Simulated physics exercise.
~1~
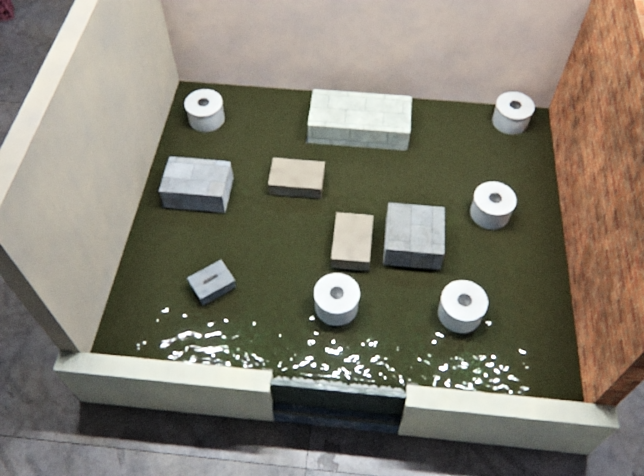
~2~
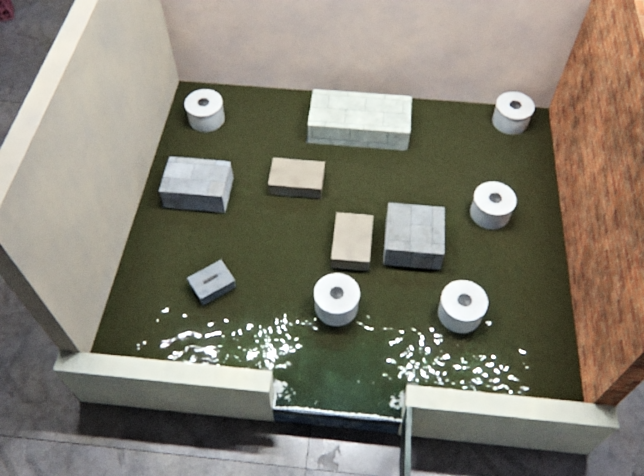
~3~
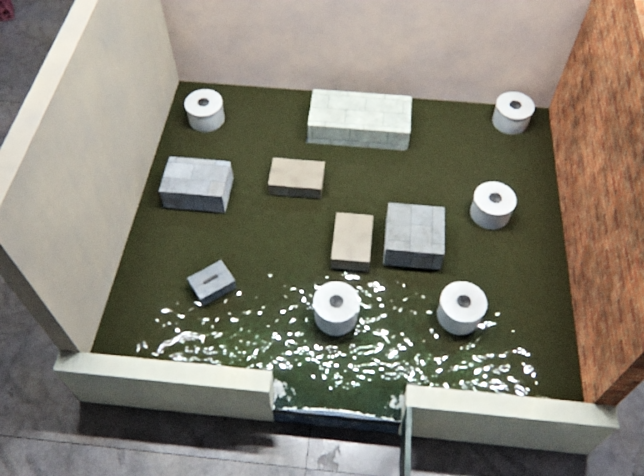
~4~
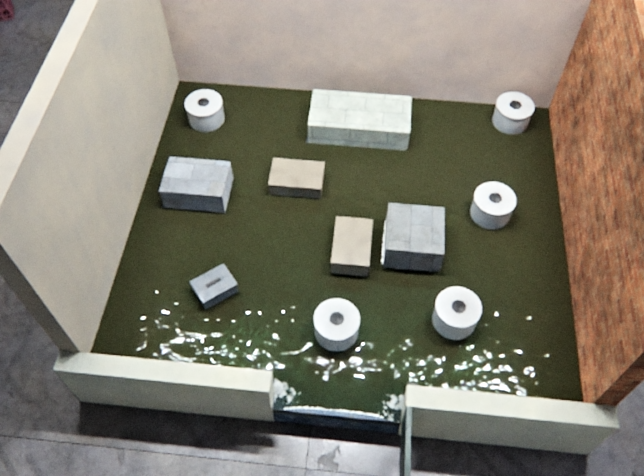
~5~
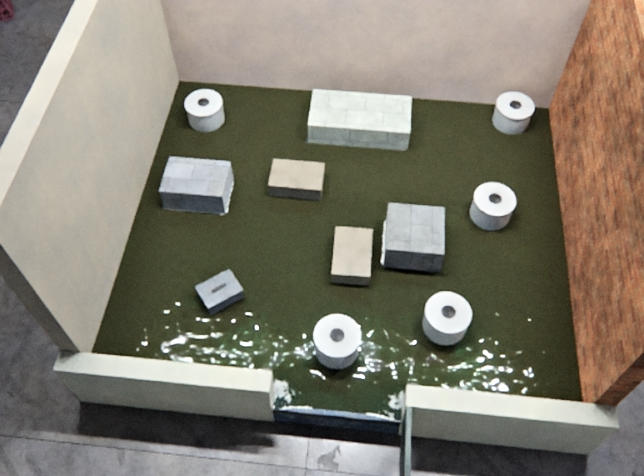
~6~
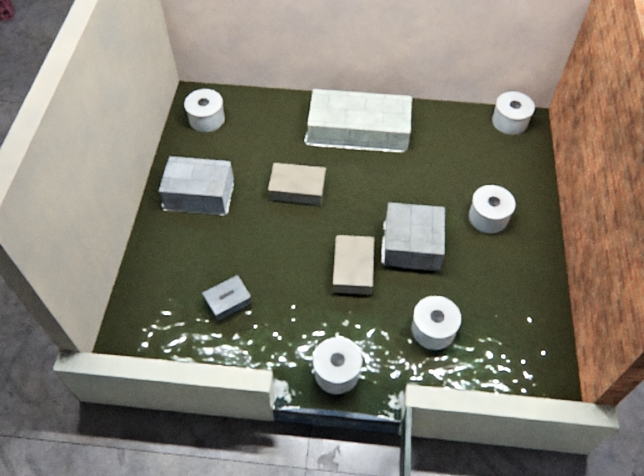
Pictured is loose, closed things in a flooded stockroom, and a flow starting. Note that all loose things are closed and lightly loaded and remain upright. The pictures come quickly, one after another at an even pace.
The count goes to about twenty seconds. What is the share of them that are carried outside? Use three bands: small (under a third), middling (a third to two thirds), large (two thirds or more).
Large.
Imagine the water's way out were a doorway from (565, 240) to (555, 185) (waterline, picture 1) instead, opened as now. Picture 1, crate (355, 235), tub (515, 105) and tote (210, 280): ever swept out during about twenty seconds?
Ordered result: Retained / exited / retained.
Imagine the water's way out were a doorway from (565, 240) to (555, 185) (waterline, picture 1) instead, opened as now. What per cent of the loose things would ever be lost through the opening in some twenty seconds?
50 per cent or so.
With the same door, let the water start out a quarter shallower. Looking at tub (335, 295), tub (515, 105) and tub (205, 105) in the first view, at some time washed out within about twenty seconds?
Respectively: Exited / remained / remained.
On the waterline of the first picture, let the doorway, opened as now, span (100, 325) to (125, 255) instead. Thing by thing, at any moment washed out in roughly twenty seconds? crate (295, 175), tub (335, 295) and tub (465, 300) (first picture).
Okay, one after another: Departs, then departs, then never departs.
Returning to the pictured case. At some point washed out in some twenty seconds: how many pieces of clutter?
That comes out at 6.
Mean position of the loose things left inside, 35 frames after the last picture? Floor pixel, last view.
Roughly at (364, 161) in the last view.
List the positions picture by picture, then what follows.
The first frame shows a tub at (337, 293) floats; a tub at (465, 300) floats; 0 of 8 have shifted.
The second frame shows a tub at (337, 293), afloat; a tub at (465, 300) floats; 0 of 8 have shifted.
The third frame shows a tub at (336, 301) floats, close to its start; a tub at (464, 302), afloat; 1 of 8 have shifted.
The fourth frame shows a tub at (337, 319), afloat, close to its start; a tub at (459, 307) floats, close to its start; 2 of 8 have shifted.
The fifth frame shows a tub at (337, 335) floats, a stride from its start; a tub at (448, 312), afloat, close to its start; 4 of 8 have shifted.
The sixth frame shows a tub at (338, 360) floats, a stride from its start; a tub at (437, 317) floats, a stride from its start; 5 of 8 have shifted.
A moment on, 1 of 8 are out; 7 afloat.
Next, 4 of 8 are out; 4 afloat.
Later, 6 of 8 are out; 2 afloat.
In the end, 6 of 8 are out; 2 afloat.
